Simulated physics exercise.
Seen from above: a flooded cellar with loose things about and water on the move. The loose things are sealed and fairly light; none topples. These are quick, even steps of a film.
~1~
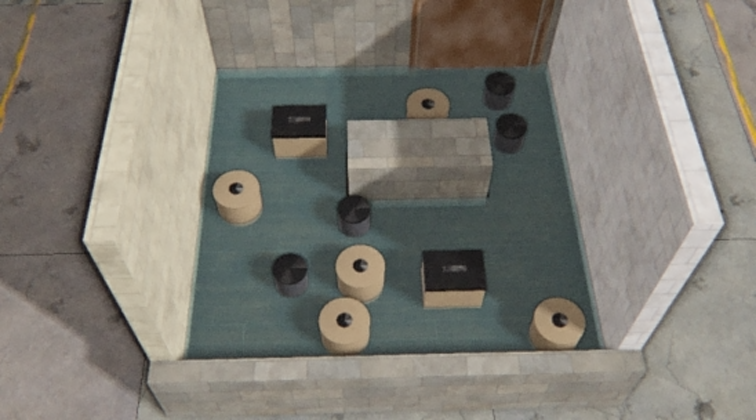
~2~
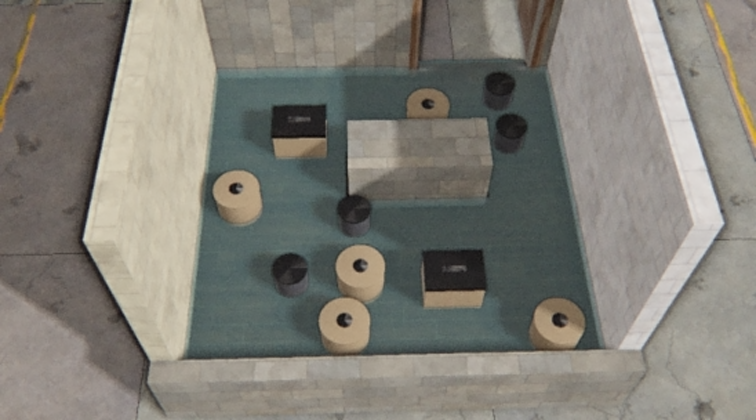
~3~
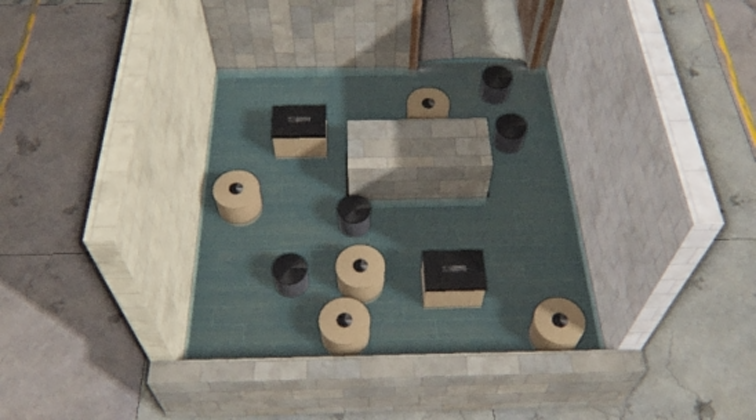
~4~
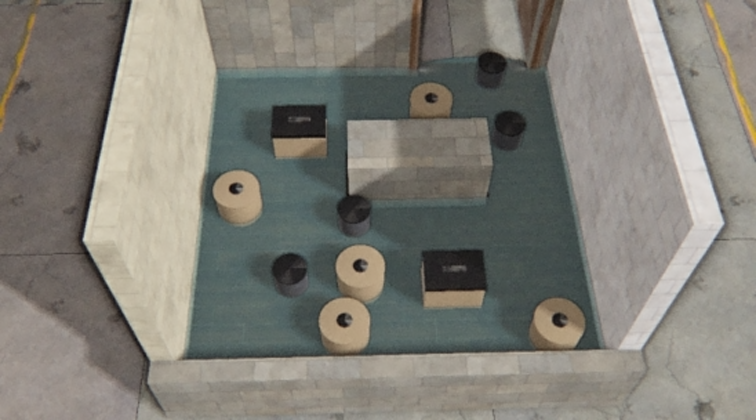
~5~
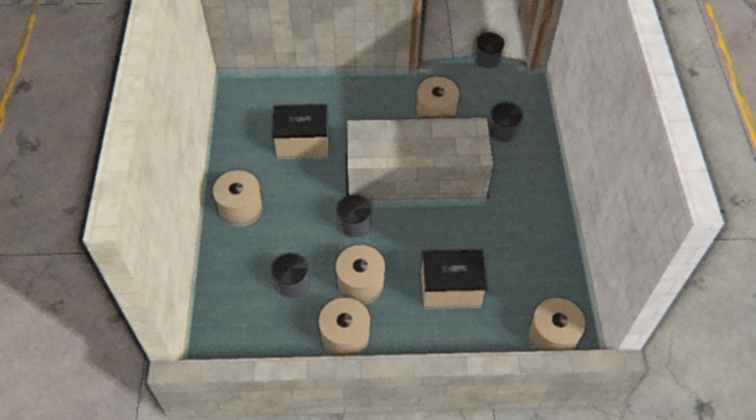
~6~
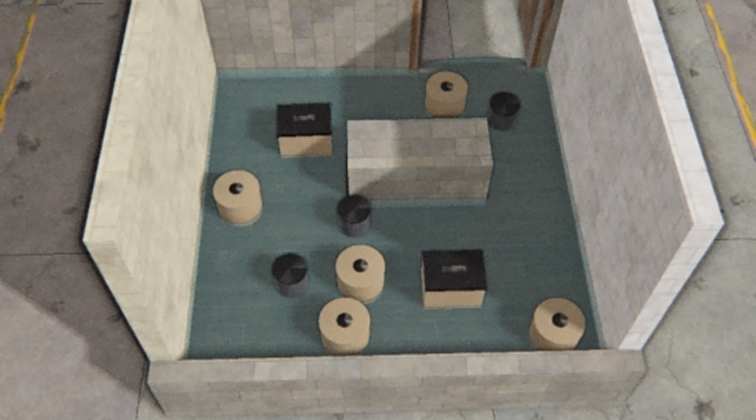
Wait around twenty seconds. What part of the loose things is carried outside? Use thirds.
It is from one to two thirds.
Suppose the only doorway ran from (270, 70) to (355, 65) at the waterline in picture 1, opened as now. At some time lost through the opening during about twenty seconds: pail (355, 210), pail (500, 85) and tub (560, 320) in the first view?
In that order: Out, yes, still in.
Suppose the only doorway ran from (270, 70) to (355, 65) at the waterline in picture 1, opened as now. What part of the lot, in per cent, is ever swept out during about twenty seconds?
Near 50 in a hundred.
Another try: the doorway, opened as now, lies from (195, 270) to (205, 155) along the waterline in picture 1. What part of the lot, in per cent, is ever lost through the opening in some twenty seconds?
Some 70 per cent.
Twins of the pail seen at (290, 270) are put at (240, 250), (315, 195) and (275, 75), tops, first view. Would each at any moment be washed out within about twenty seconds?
In turn: Inside, yes, out.
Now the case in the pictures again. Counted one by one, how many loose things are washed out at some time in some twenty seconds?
It comes to 5.
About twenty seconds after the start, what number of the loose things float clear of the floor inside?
The number is 5.
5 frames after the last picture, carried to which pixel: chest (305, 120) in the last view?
At about (366, 96).
A moment on, 3 of 11 are out; 8 afloat.
Next, 4 of 11 are out; 7 afloat.
Later, 4 of 11 are out; 7 afloat.
In the end, 5 of 11 are out; 5 afloat.
